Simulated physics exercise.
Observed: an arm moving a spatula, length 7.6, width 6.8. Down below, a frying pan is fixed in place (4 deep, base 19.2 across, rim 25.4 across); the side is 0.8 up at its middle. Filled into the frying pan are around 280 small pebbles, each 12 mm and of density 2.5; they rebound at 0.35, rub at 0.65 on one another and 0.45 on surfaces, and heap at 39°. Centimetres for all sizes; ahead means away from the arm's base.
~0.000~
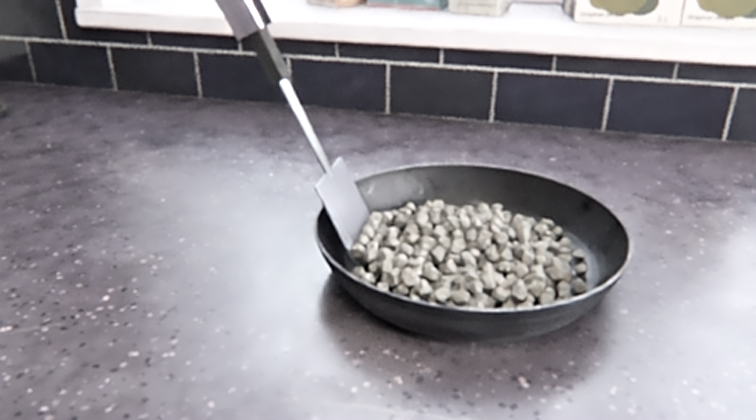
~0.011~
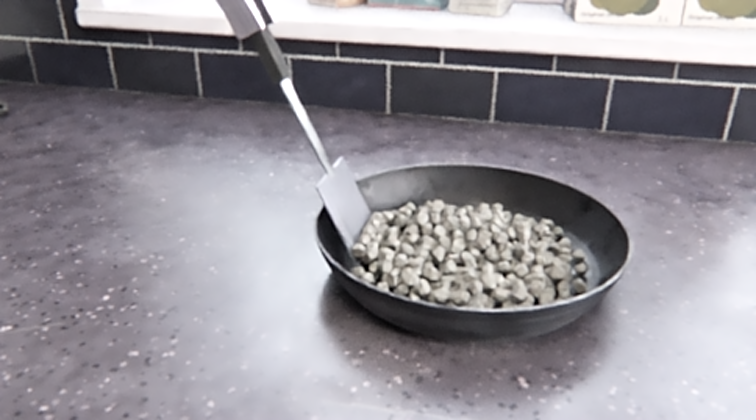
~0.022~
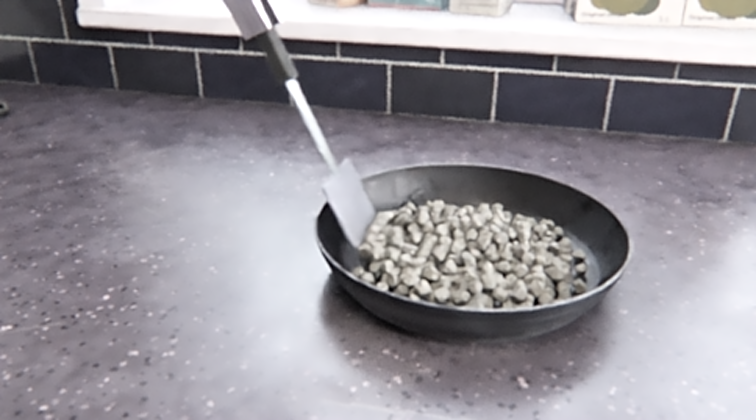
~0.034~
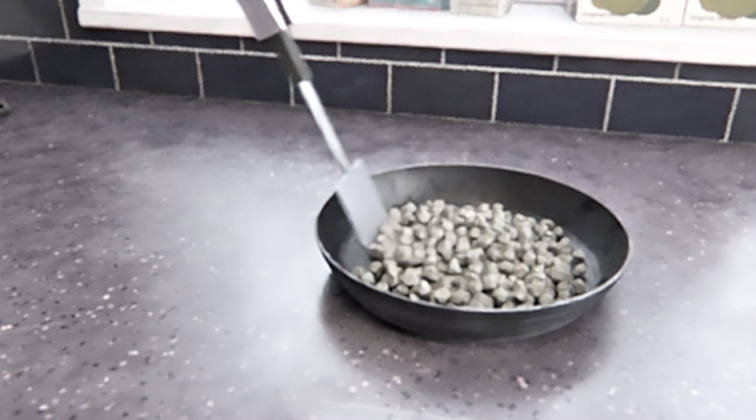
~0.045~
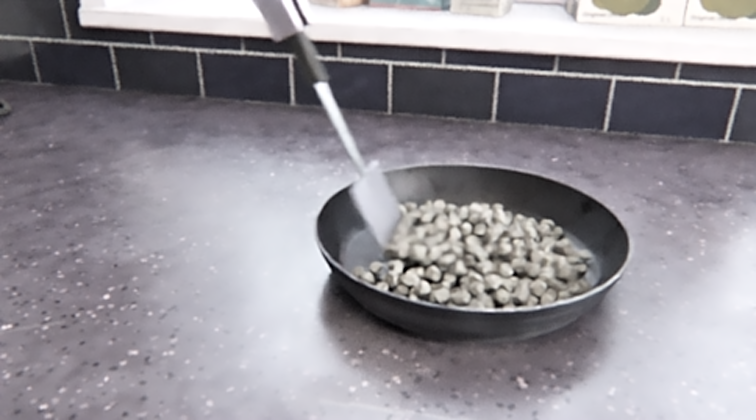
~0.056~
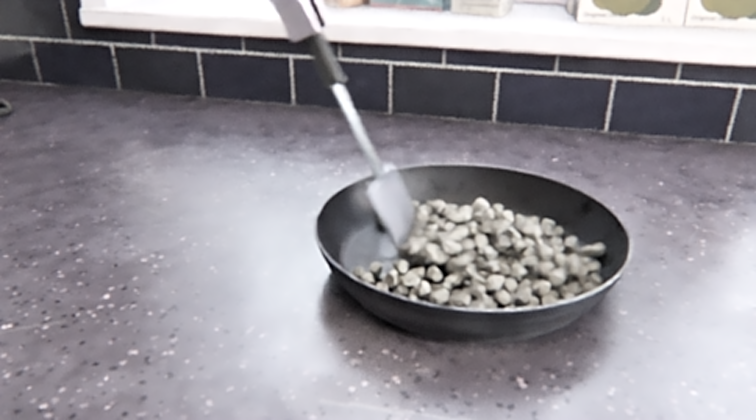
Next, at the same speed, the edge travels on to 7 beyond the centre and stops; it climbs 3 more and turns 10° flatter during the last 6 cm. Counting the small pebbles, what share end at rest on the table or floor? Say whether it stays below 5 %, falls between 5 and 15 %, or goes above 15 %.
It falls between 5 and 15 %.
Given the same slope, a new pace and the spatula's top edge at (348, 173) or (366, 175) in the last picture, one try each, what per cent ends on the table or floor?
Some 0 and 10 per cent.
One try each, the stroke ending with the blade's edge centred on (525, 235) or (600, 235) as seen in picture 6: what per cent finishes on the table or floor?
Close to 5 and close to 30 per cent, respectively.
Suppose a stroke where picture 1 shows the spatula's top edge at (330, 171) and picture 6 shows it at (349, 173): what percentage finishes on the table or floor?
Some 0 percent ends up on the table or floor.
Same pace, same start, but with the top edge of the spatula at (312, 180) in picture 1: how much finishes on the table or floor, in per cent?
Near 10 in a hundred.
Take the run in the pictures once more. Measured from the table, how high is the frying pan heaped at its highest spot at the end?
Roughly 5.0 centimetres.
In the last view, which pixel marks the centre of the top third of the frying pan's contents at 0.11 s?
Centre: Roughly (531, 245) in the last picture.
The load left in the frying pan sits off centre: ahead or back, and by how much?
I'd say close to 4.5 cm toward the front.
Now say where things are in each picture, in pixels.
In the first frame, spatula top edge at (328, 171), sloping 64°; upper third of the load around (467, 242), from x 360 to 580, top at y 205; 279 in the frying pan.
In the second frame, spatula top edge at (330, 171), sloping 64°; upper third of the load around (467, 242), from x 360 to 580, top at y 205.
In the third frame, spatula top edge at (336, 172), sloping 64°; upper third of the load around (464, 241), from x 360 to 580, top at y 205.
In the fourth frame, spatula top edge at (348, 173), sloping 64°; upper third of the load around (461, 242), from x 360 to 580, top at y 205.
In the fifth frame, spatula top edge at (364, 175), sloping 64°; upper third of the load around (472, 243), from x 360 to 585, top at y 205.
In the sixth frame, spatula top edge at (381, 177), sloping 64°; upper third of the load around (478, 238), from x 360 to 600, top at y 205; 279 in the frying pan.
After 0.08 s, sloping 64°, highest piece 6 above the table; 279 in the frying pan.
After 0.11 s, sloping 61°, highest piece 8 above the table; 279 in the frying pan.
After 0.32 s, sloping 54°, highest piece 5 above the table; 258 in the frying pan, 20 on the table or floor, 1 on the blade or in flight.
After 1.37 s, sloping 54°, highest piece 5 above the table; 258 in the frying pan, 21 on the table or floor.
At rest, 258 in the frying pan, 21 on the table or floor. That is 8 % on the table or floor.
